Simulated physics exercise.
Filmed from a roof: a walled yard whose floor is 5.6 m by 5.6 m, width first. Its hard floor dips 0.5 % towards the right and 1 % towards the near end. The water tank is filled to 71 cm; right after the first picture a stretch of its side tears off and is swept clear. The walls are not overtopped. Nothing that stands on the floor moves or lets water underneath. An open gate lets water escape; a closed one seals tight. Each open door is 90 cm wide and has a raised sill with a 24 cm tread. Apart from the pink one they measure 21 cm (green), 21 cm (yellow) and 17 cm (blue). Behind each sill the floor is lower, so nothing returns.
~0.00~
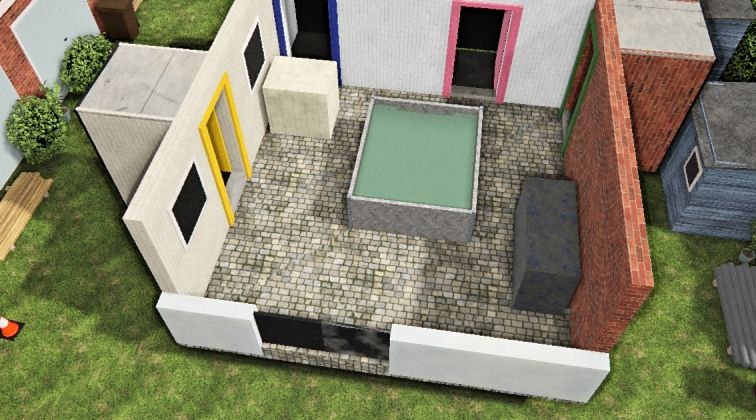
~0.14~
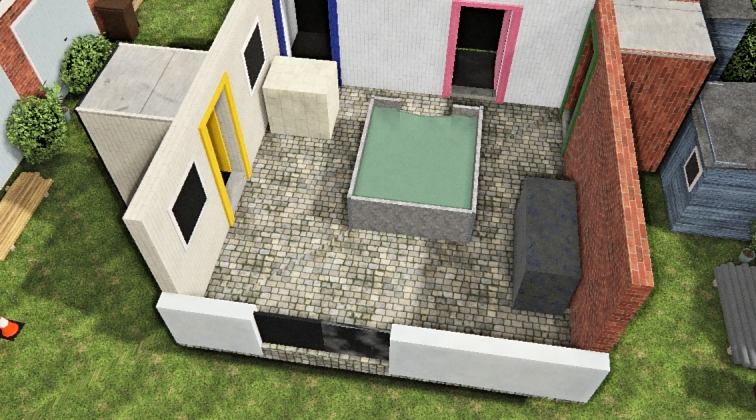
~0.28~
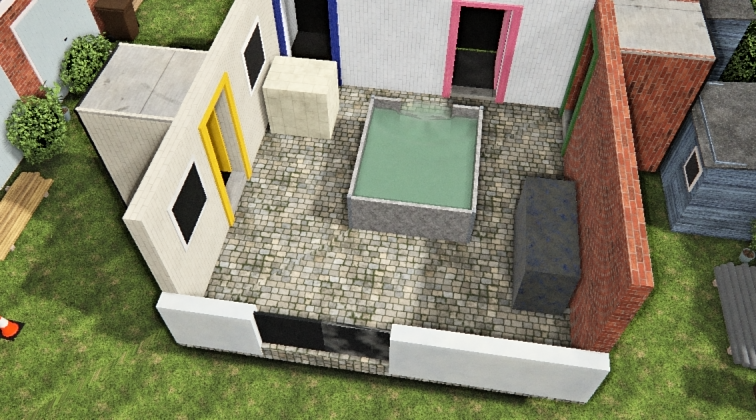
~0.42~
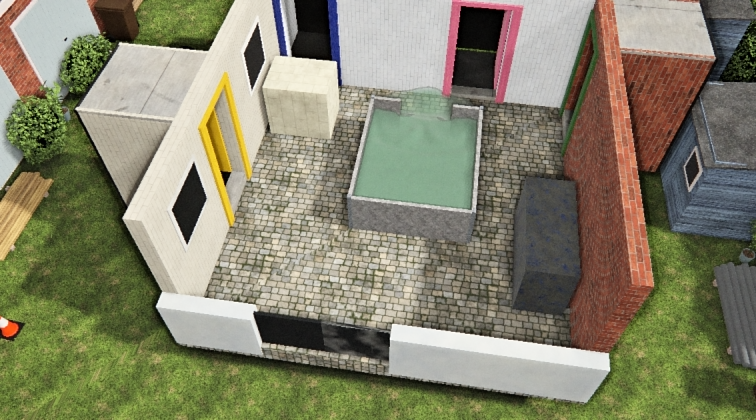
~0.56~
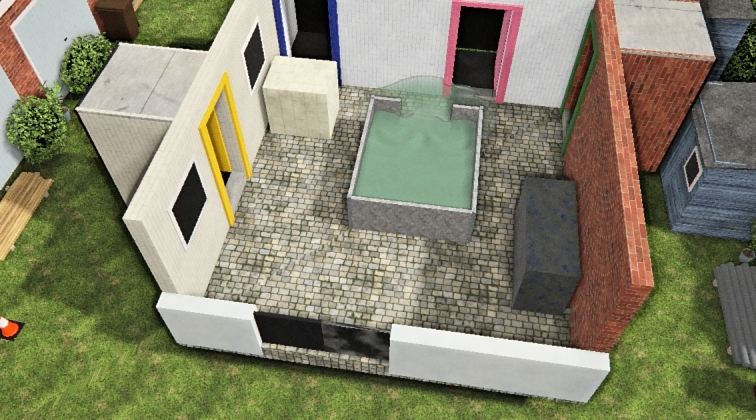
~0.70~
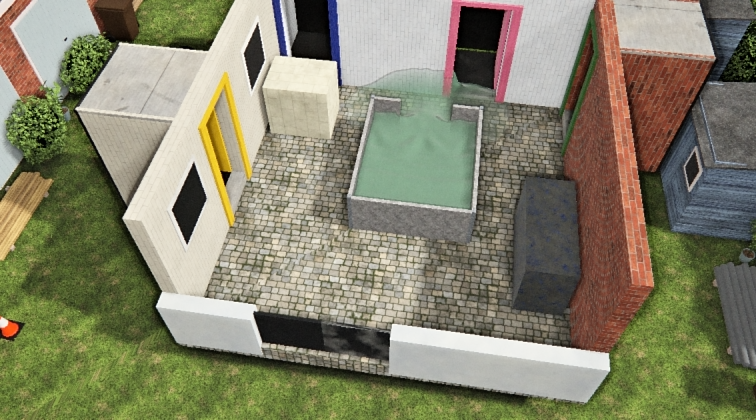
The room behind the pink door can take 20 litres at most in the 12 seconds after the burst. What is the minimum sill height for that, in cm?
It would have to be roughly 31 cm high.
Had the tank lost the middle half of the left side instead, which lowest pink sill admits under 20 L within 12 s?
Then roughly 10.5 cm.
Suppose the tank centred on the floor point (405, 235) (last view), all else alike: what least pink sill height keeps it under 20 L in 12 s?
About 23 cm.
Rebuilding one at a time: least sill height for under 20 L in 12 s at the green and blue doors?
Roughly 22 cm at green and 29 cm at blue.
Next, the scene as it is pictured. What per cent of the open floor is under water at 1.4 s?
About 20 per cent.
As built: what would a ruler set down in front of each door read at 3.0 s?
In cm: Green 24, yellow 2, pink 19, blue 26.
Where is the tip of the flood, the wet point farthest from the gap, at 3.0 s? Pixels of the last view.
Near (221, 253).
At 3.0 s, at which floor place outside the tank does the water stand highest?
Near (283, 85).
After 1.4 s water covers 20 % of the floor, deepest (48 cm) near (424, 100); 26 cm at the pink door, 64 litres in over its 9 cm sill.
After 3.0 s water covers 50 % of the floor, deepest (38 cm) near (283, 85); 19 cm at the pink door, 217 litres in over its 9 cm sill.
After 12.0 s water covers 100 % of the floor, deepest (16 cm) near (572, 377); 7 cm at the pink door, 341 litres in over its 9 cm sill.
At the pink door as built, the water arrived by 0.6 s and peaked near 26 cm at 1.2 s.
Run again over the same 12 s with other heights there, 42 litres in over 26.5 cm, 7 litres over 36 cm. The limit of 20 litres is kept from about 31 cm up.
